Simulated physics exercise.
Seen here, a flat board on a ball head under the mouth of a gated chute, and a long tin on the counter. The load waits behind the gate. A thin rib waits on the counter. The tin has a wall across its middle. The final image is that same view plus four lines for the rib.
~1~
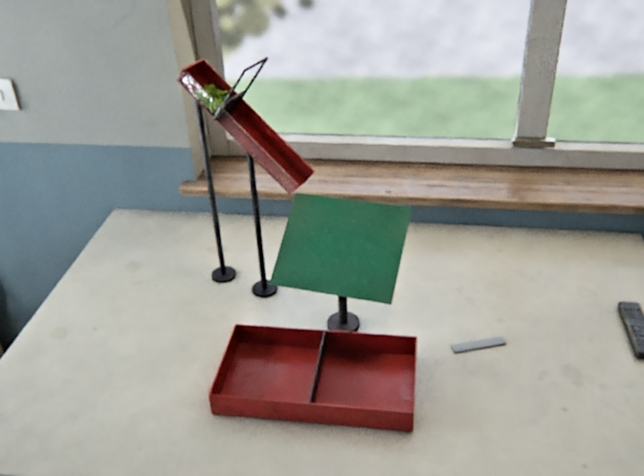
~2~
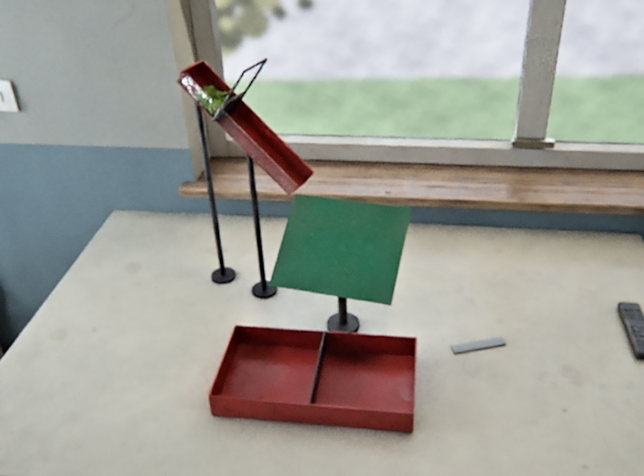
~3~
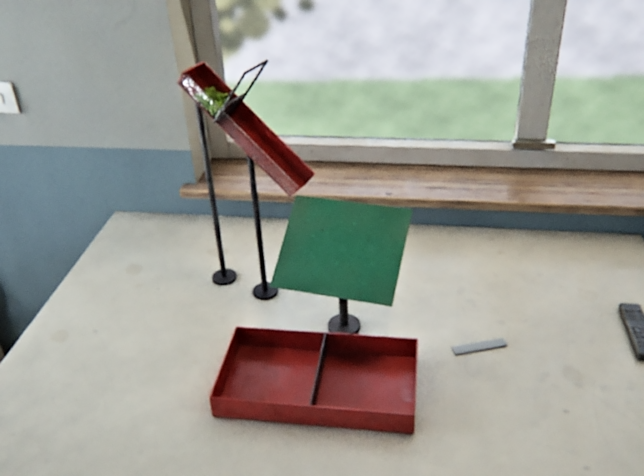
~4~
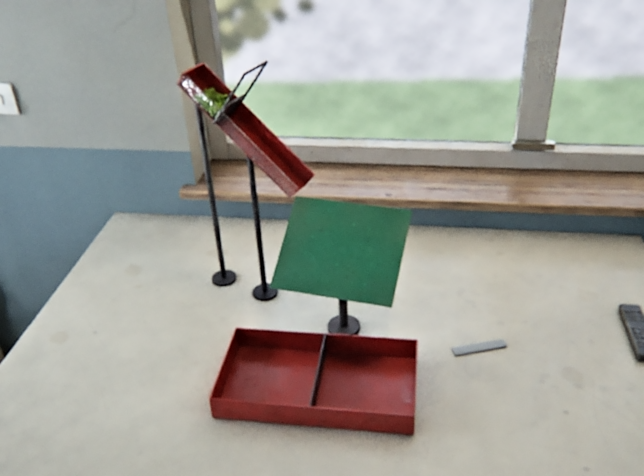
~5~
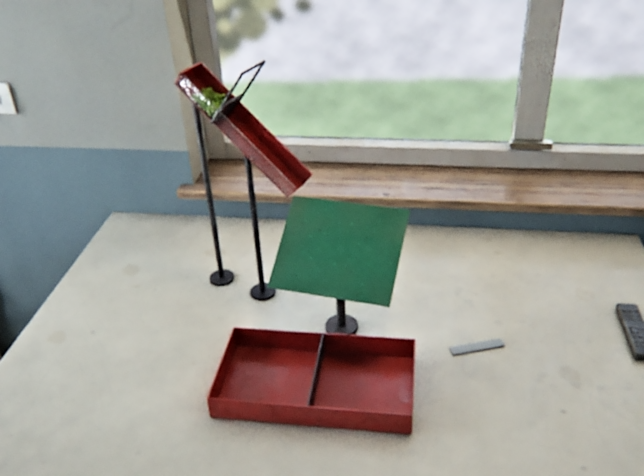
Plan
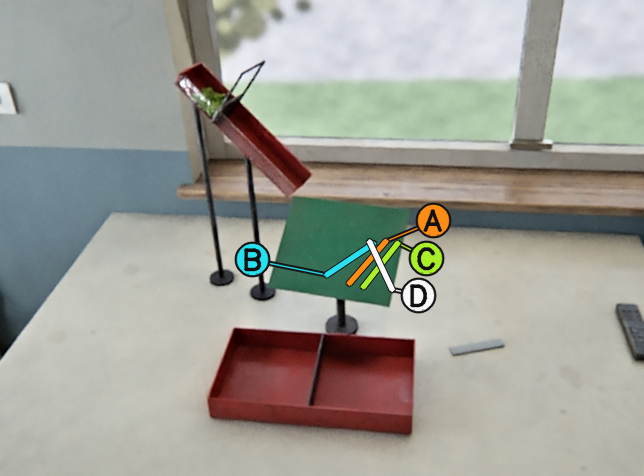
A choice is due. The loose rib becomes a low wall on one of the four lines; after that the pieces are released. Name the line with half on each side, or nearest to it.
A.
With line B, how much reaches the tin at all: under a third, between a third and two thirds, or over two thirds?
Line B gives over two thirds.
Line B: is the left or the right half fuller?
Left.
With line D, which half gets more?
Right.
On the marked copy, line A from (385, 241) to (349, 283); line B from (373, 243) to (326, 274); line C from (397, 243) to (363, 286); line D from (369, 241) to (392, 289).
With A, of what is caught, close to half in the left half, close to half in the right.
With B, of what is caught, all but a few in the left half, a small share in the right.
With C, of what is caught, a small share in the left half, all but a few in the right.
With D, of what is caught, only a few in the left half, all but a few in the right.
